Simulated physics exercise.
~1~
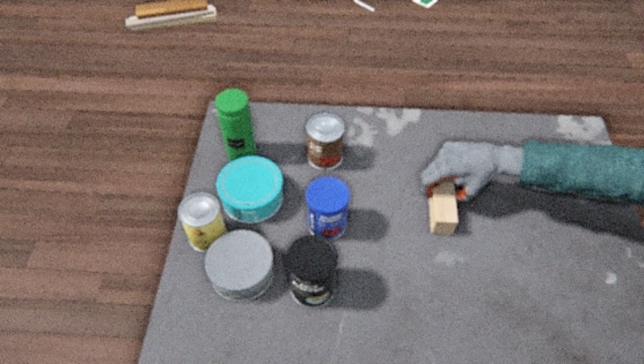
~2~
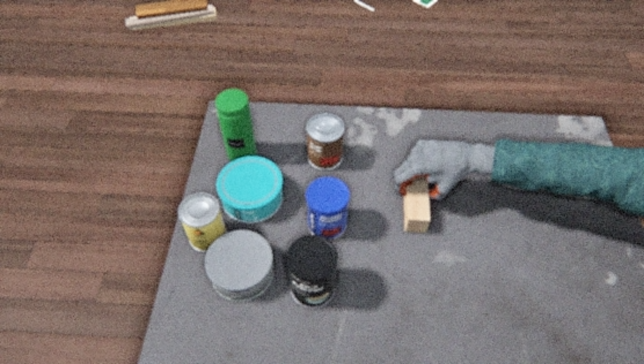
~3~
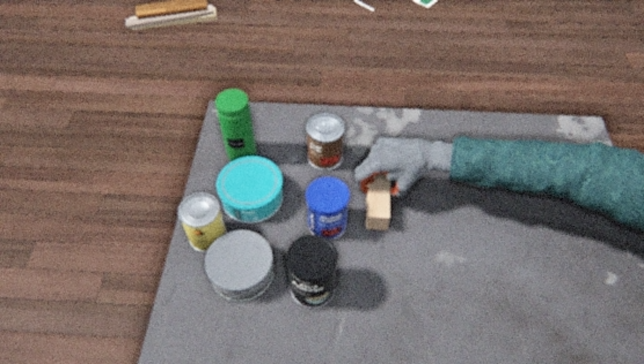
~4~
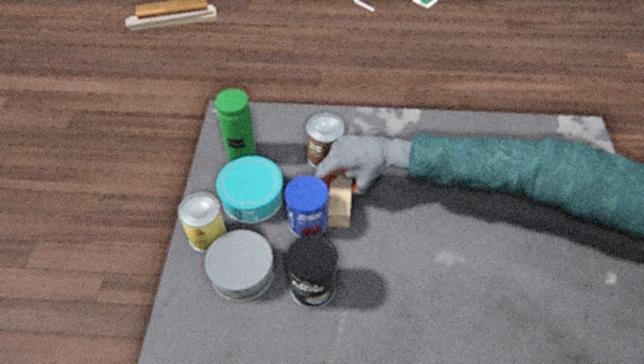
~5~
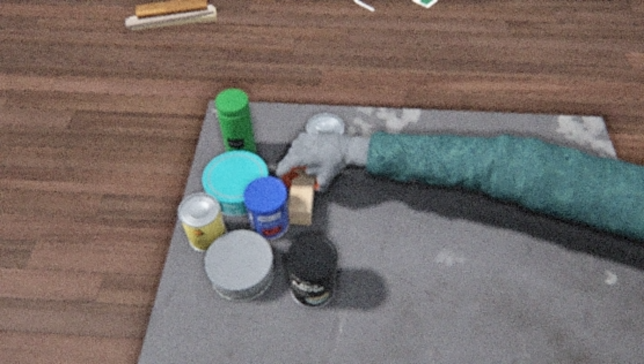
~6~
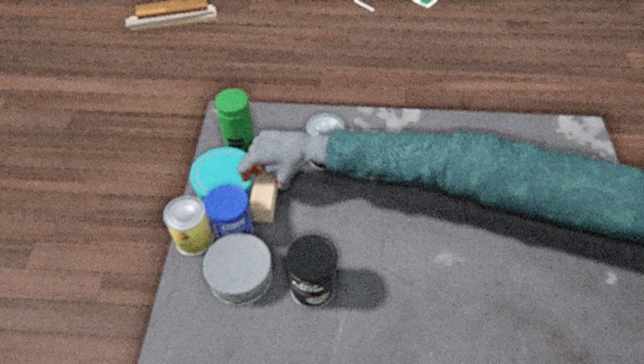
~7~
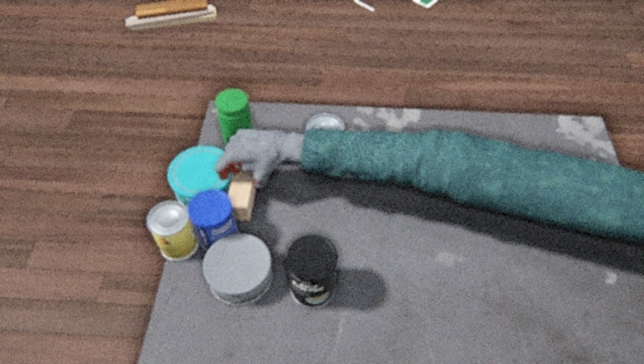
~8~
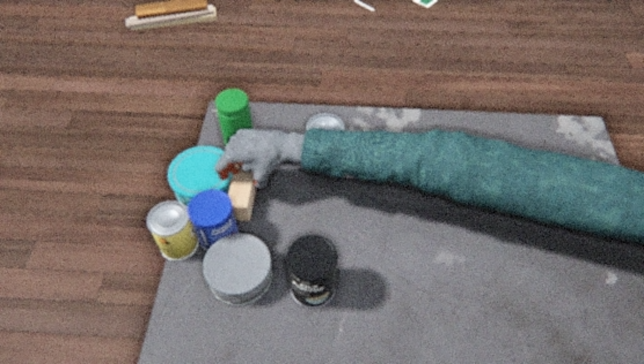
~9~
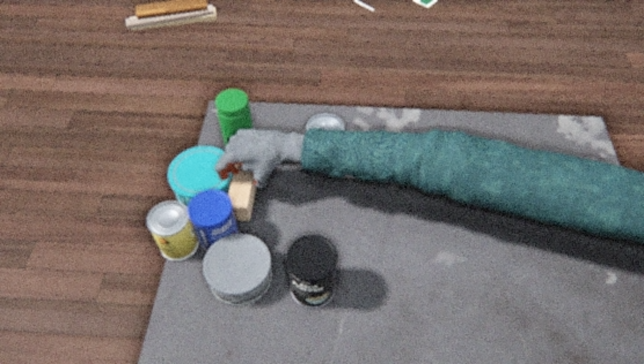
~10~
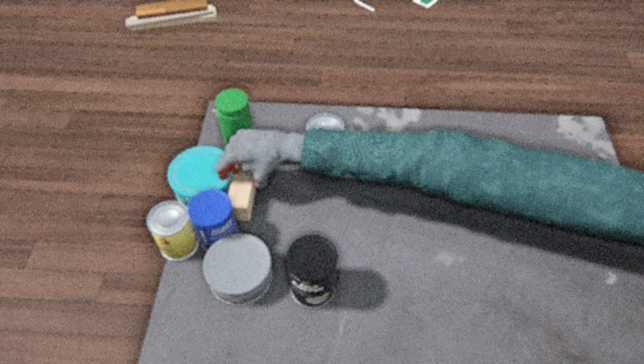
A gloved grey hand in a teal sleeve reaches in from the right over a grey tabletop, seen from above against a wooden floor, holding a small pale block. Toward the left stand a green jar, a turquoise tub, a grey tub, and yellow, brown, blue and black tins. The block slides left until it meets the blue tin and pushes it along. The blue tin moves against the turquoise tub, which shifts left, and then the yellow tin moves too. The hand stops and stays still, with the yellow tin upright at the table's left edge and the black tin unmoved.
